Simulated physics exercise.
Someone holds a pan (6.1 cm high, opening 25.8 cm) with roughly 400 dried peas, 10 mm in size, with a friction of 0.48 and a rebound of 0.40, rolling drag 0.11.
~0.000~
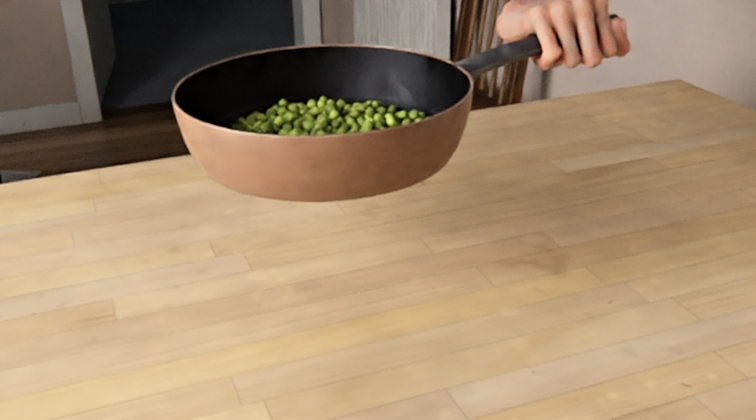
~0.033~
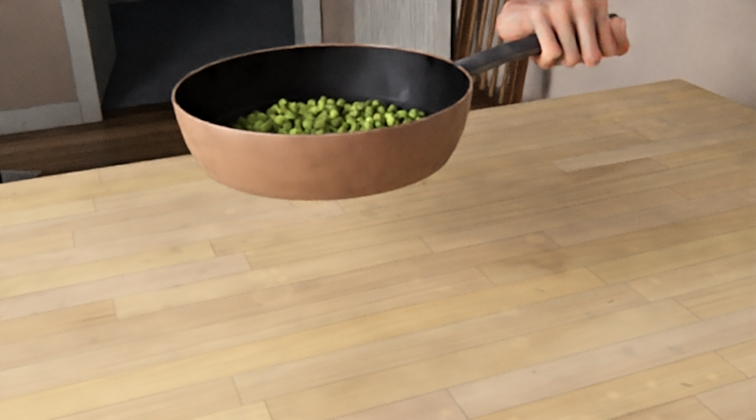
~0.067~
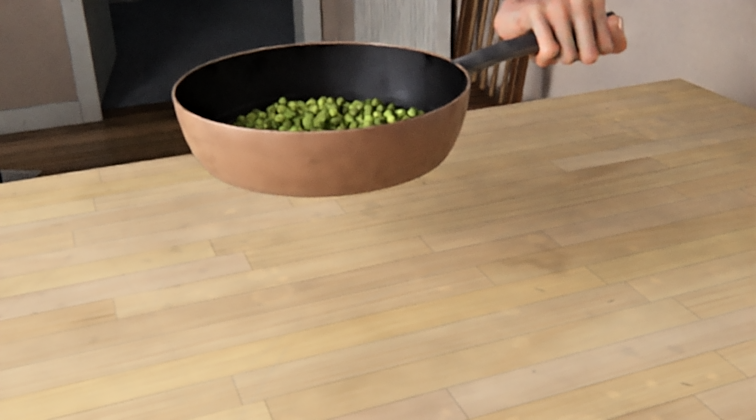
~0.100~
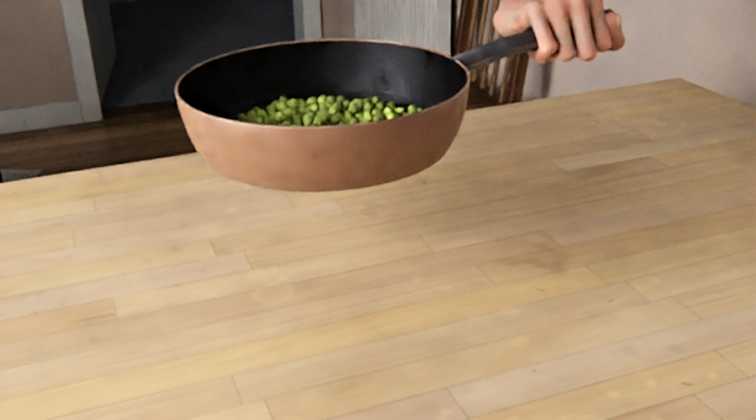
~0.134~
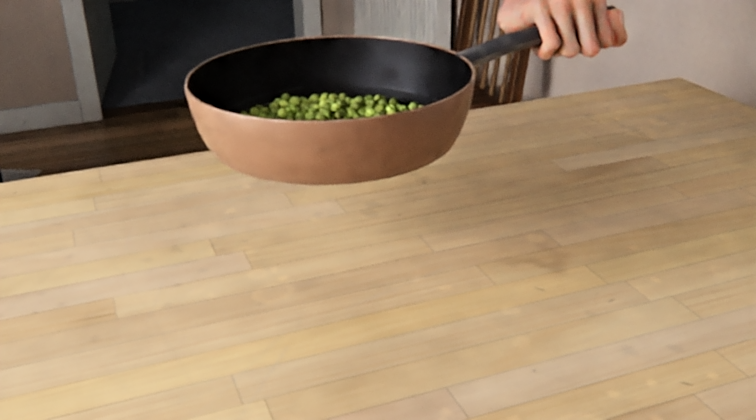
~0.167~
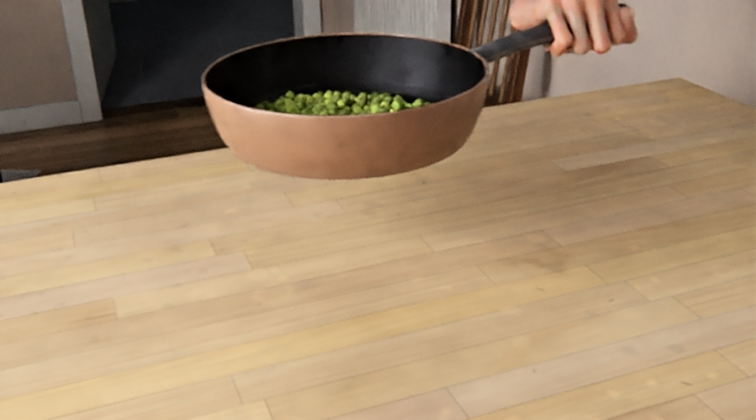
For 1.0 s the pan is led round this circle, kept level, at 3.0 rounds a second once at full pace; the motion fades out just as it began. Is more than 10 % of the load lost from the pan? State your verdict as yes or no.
Verdict: No.
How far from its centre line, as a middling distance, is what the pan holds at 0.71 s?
The distance comes out around 6.5 cm.
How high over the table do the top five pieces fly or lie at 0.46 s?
Around 18 cm above the table.
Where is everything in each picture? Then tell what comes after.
The first frame shows pan at (327, 147); tilt 0 degrees; moved 0.0 cm; top of the load at (331, 104).
The second frame shows pan at (327, 146); tilt 0 degrees; moved 0.2 cm; top of the load at (331, 104).
The third frame shows pan at (326, 142); tilt 0 degrees; moved 0.8 cm; top of the load at (312, 103).
The fourth frame shows pan at (327, 137); tilt 0 degrees; moved 1.7 cm; top of the load at (313, 101).
The fifth frame shows pan at (334, 131); tilt 0 degrees; moved 3.0 cm; top of the load at (315, 98).
The sixth frame shows pan at (349, 127); tilt 0 degrees; moved 4.4 cm; top of the load at (337, 96). Its speed is now 0.58 m/s.
After 0.46 s, pan 100 %; middle of the pieces not yet landed near (364, 135).
After 0.71 s, pan 100 %; middle of the pieces not yet landed near (360, 139).
After 0.93 s, pan 100 %; middle of the pieces not yet landed near (358, 129).
After 1.15 s, pan 100 %; middle of the pieces not yet landed near (371, 131).
At rest (1.5 s), pan 100 %.
